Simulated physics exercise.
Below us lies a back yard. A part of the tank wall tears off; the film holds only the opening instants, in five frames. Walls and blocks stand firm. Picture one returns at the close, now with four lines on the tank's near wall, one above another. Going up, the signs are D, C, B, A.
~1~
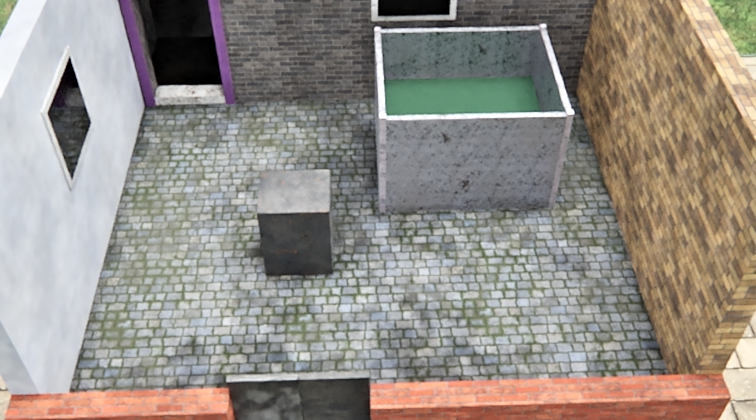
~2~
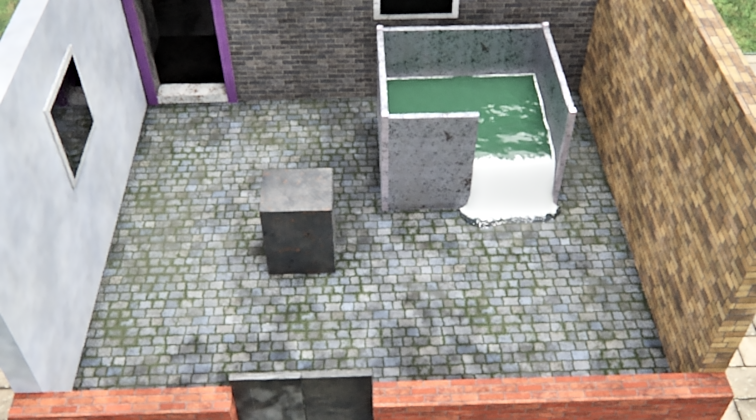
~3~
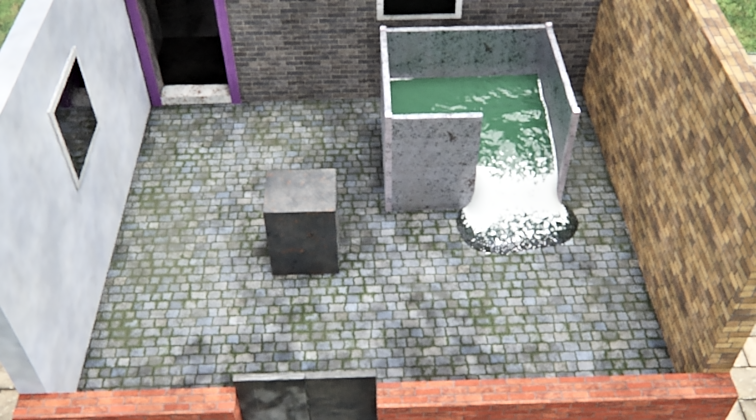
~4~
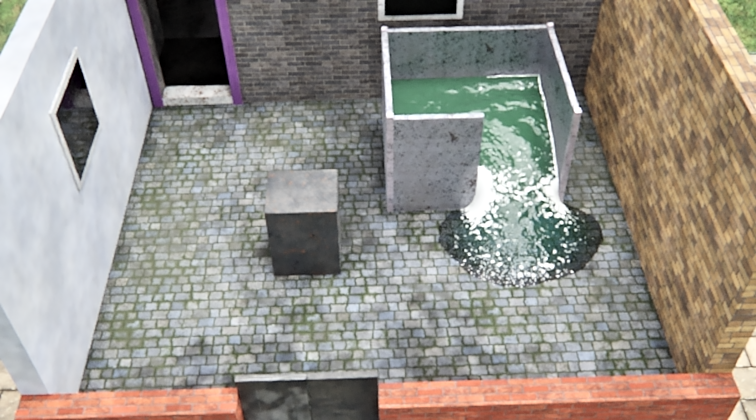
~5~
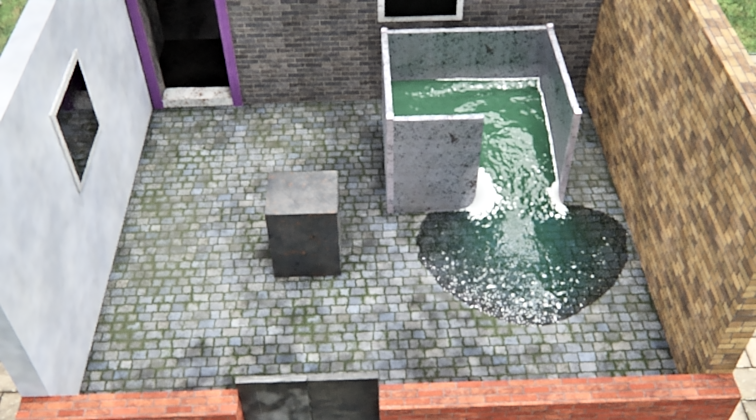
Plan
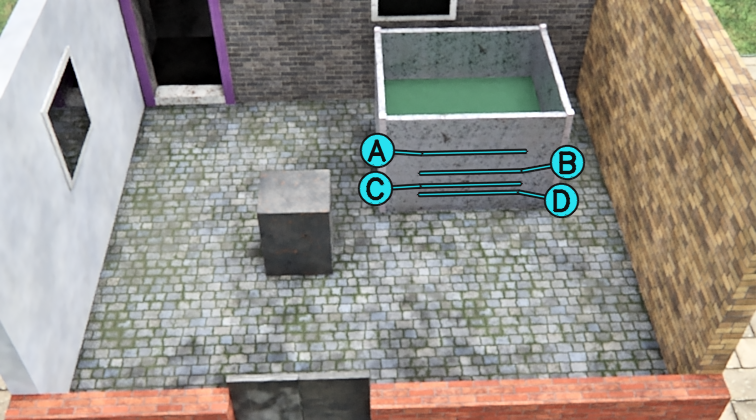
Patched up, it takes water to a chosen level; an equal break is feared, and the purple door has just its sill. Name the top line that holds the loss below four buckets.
Mark B.
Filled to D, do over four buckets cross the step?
No.
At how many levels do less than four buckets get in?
Three of the four.
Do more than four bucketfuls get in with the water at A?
Yes, it does.
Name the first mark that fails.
Mark A.
In cyan, A at (473, 152); B at (471, 172); C at (470, 184); D at (469, 193); from the bottom up D, C, B, A.
For mark A, about 10 bucketfuls get in.
For mark B, a splash gets over, under a bucket.
For mark C, nothing gets over.
For mark D, nothing gets over.
